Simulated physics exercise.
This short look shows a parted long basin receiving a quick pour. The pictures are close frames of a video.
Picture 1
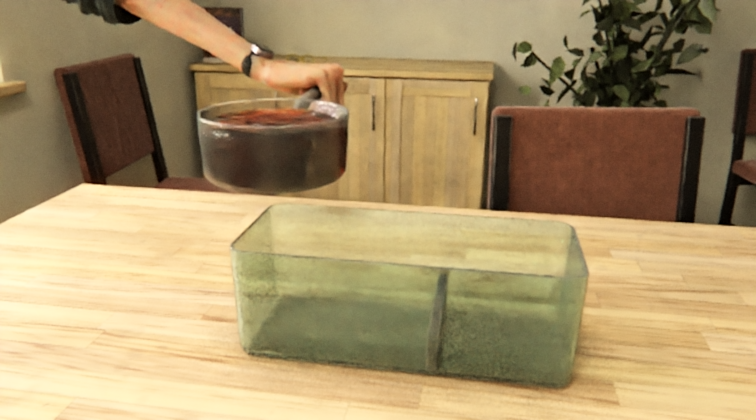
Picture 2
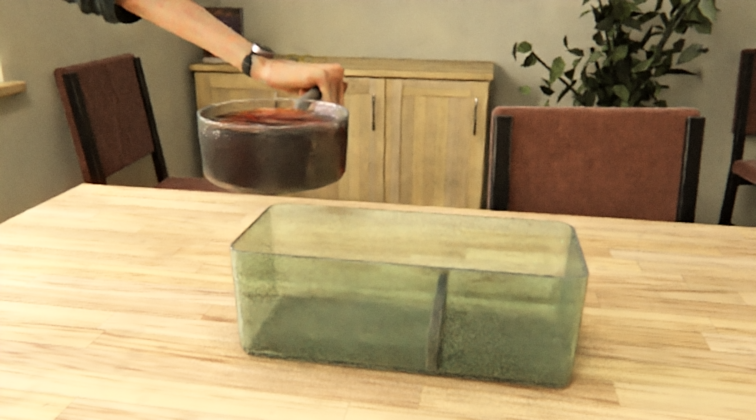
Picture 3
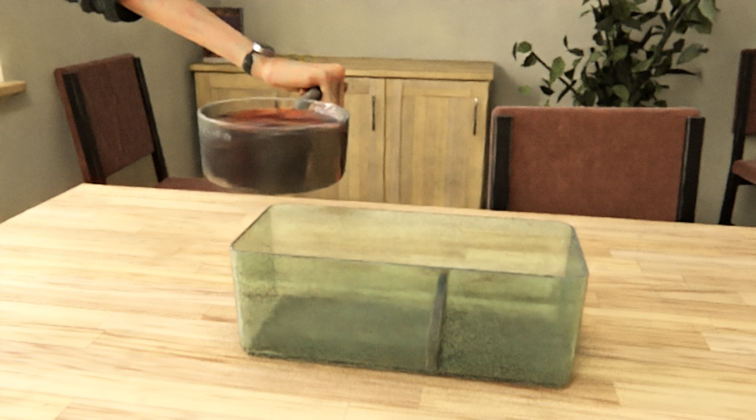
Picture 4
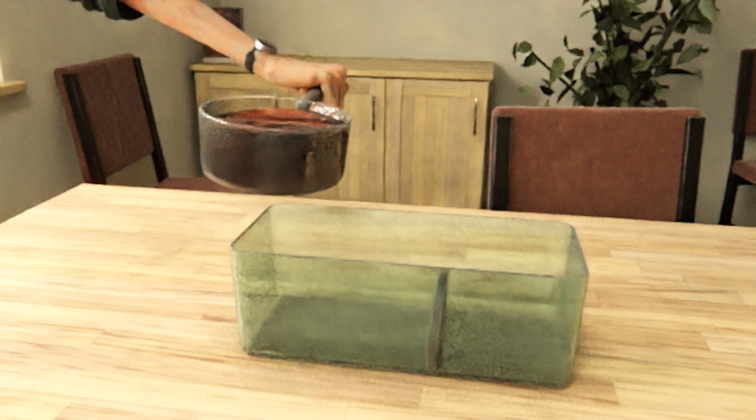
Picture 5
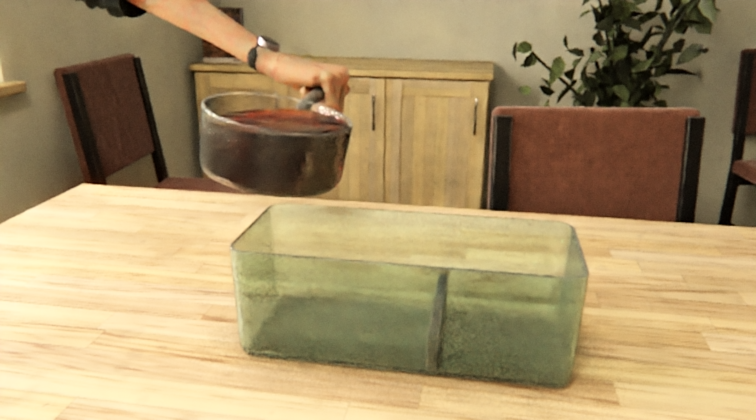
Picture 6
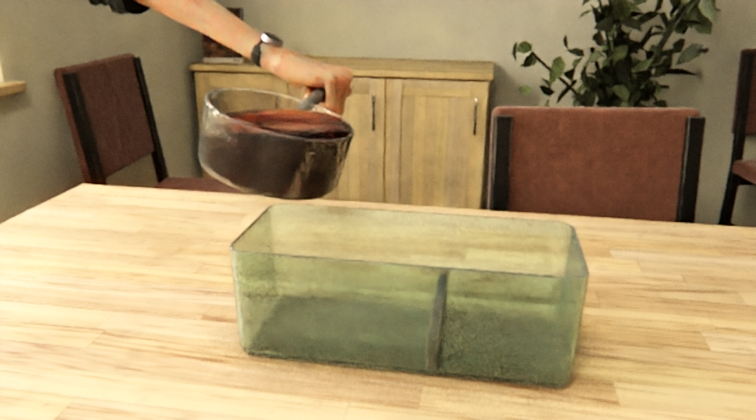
Above a divided glass basin on a wooden table, a hand gradually tilts a pot of dark tea rightward.
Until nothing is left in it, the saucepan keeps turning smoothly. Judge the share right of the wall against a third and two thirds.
Well, the amount right of the wall falls short of a third.
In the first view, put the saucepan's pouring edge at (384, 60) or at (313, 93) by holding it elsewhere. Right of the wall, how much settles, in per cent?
60 % and 10 %.
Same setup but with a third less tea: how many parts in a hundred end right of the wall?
About 5 in a hundred.
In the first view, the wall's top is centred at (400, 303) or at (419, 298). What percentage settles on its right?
In order, 50 and 20 in a hundred.
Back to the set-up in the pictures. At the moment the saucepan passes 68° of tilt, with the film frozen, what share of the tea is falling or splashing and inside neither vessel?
25 per cent.
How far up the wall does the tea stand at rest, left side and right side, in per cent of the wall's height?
It settles around 70 on the left side and around 10 on the right side.
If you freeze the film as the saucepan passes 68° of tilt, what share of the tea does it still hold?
It still holds around 40 per cent there.
A moment on, the tilt is 68° and 39 per cent is still to pour, 34 is left of the wall and 0 right of it.
Next, the tilt is 101° and 6 per cent is still to pour, 89 is left of the wall and 2 right of it.
Then the tilt is 108° and 0 per cent is still to pour, 94 is left of the wall and 5 right of it.
Later the tilt is 108° and 0 per cent is still to pour, 94 is left of the wall and 5 right of it.
At rest 94 per cent lies left of the wall, 6 right of it and 1 outside.
